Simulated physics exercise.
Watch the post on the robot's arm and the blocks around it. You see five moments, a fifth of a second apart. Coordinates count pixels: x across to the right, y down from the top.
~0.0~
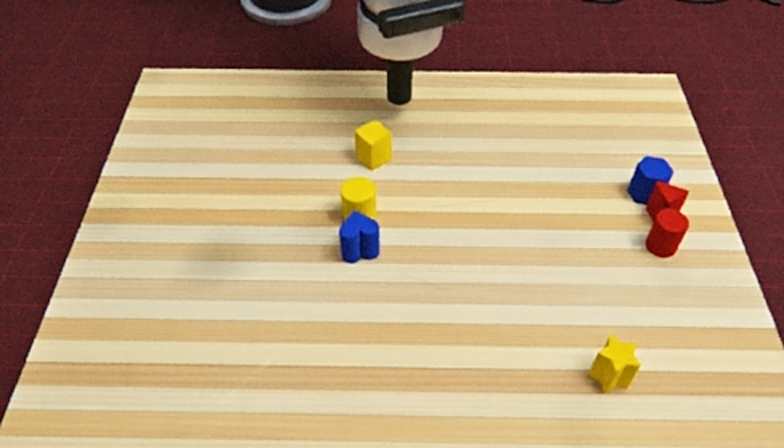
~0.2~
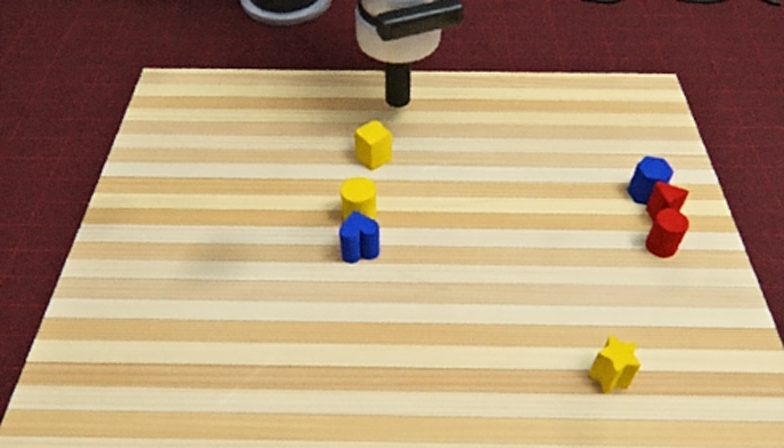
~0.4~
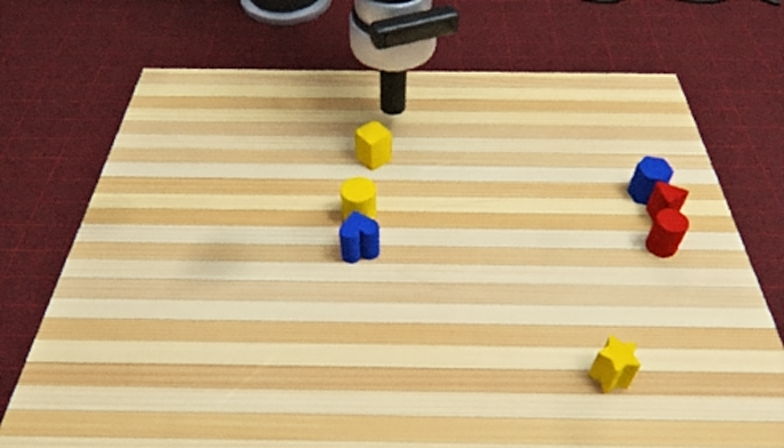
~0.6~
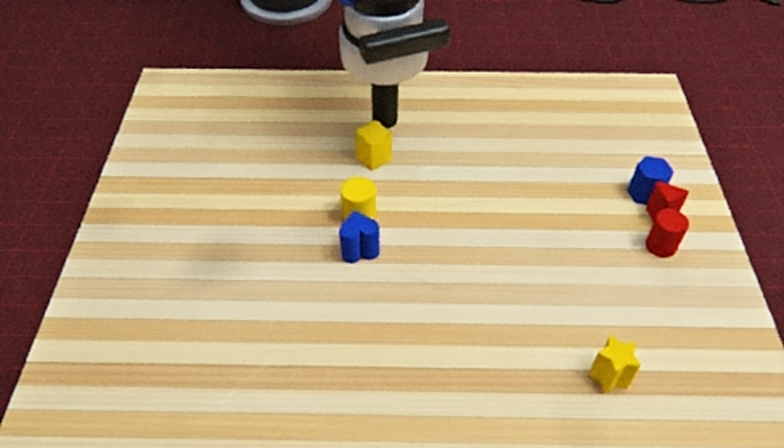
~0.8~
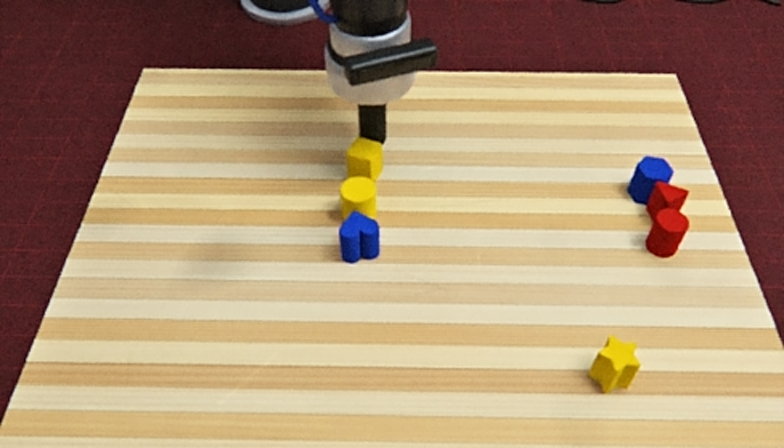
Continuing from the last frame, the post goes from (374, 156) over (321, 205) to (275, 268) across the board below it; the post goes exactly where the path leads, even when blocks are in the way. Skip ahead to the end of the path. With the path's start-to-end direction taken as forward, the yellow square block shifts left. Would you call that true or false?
True
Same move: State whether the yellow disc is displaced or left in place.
That block is going to get moved.
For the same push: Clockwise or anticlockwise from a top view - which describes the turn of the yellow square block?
That block twists counter-clockwise.
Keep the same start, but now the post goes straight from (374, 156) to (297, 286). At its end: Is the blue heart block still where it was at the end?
I expect not.
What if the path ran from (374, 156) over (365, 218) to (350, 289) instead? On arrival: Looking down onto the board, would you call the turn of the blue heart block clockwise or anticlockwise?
Bird's-eye view: Counterclockwise.
On the path given first. One third of the way, post at (336, 170); yellow disc at (358, 201); blue heart block at (360, 230); yellow square block at (340, 181), turned 55° anticlockwise.
Two thirds of the way, post at (304, 209); yellow disc at (363, 214); blue heart block at (368, 240), turned 45° clockwise; yellow square block at (329, 215).
At the end, post at (271, 252); yellow disc at (363, 214); blue heart block at (368, 240), turned 45° clockwise; yellow square block at (327, 219), turned 145° anticlockwise.
